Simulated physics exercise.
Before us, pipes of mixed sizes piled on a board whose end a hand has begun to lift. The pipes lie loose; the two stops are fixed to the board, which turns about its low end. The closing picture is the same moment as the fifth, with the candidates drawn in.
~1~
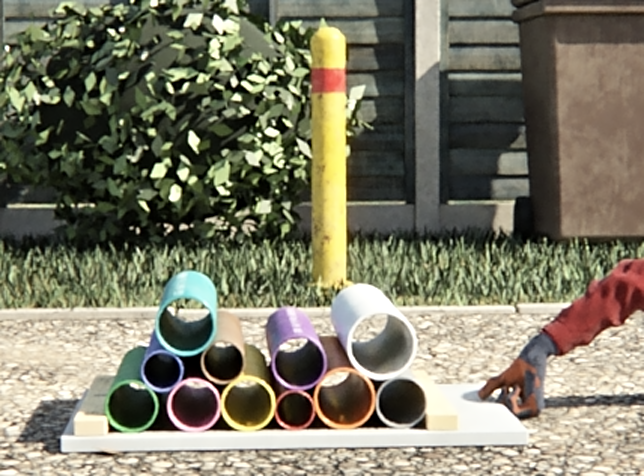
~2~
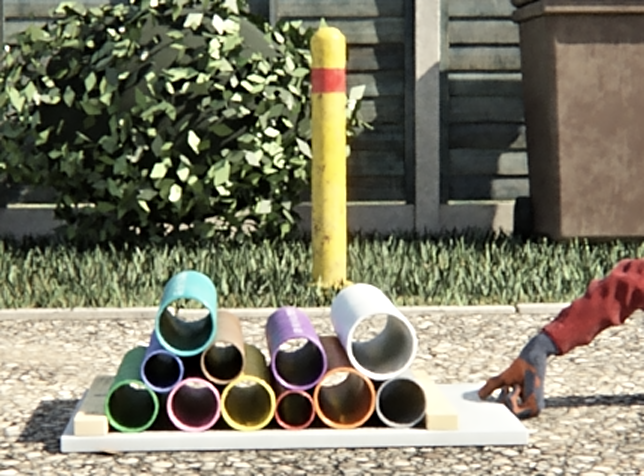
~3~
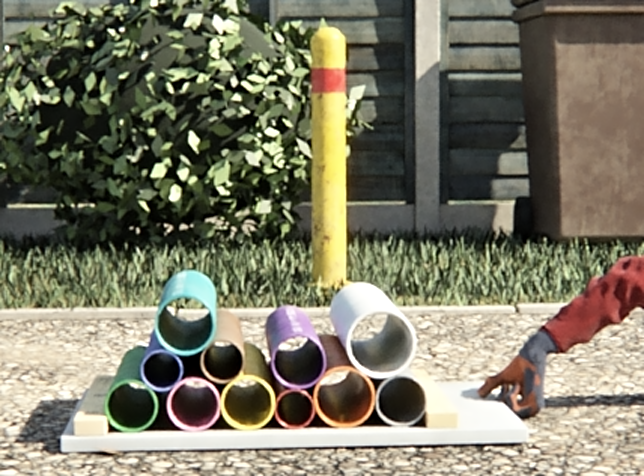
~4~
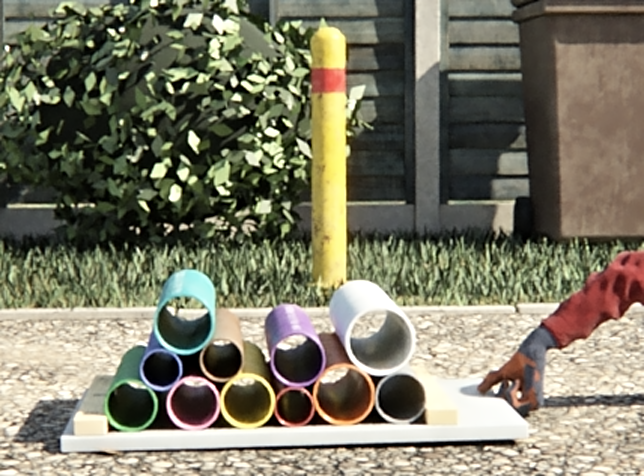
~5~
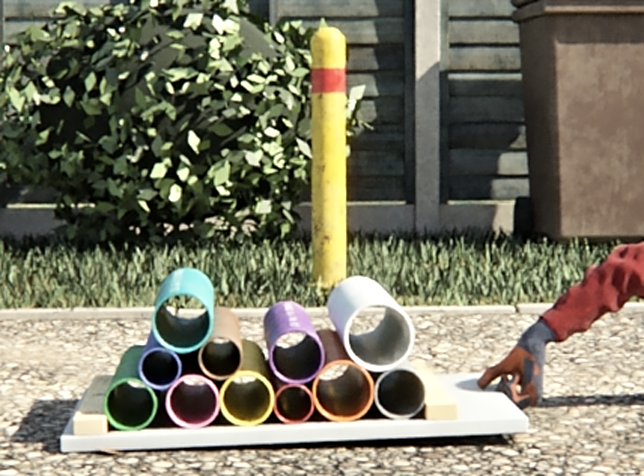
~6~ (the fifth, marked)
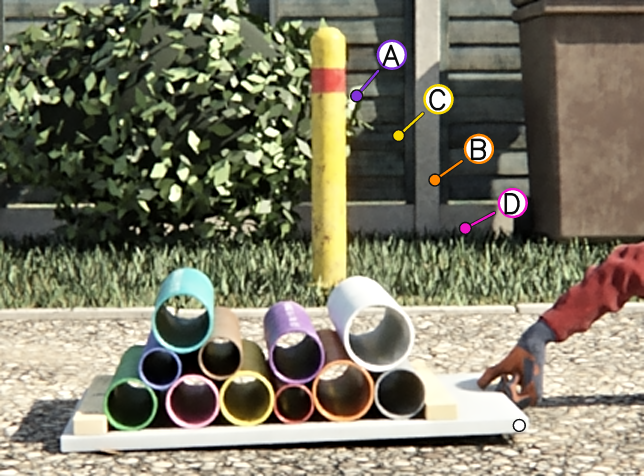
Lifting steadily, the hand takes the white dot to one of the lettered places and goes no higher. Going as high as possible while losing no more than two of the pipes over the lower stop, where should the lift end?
Mark D is as high as it can go.
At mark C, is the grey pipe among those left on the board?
Yes, with C.
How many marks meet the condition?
The number is one.
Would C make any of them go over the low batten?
Yes.
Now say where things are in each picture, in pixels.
Pink pipe (194, 406); yellow pipe (248, 404); red pipe (294, 410), in the first picture.
Red pipe (294, 410); orange pipe (345, 399), in the second picture.
Board (290, 406); grey pipe (401, 401); white pipe (381, 343); brown pipe (223, 361), in the third picture.
Board (290, 404); green pipe (131, 406); pink pipe (193, 404), in the fourth picture.
Board (290, 401); green pipe (130, 405); pink pipe (193, 402), in the fifth picture.
On the marked copy, A at (357, 96); B at (435, 180); C at (399, 136); D at (466, 228); the white dot at (519, 425).
Following D. Soon after the start, board at 16°.
Later, board at 28°.
In the end, board at 28°, one over the low batten (turquoise).
As for the rest, A eleven over the low batten; B eight over the low batten; C eight over the low batten.
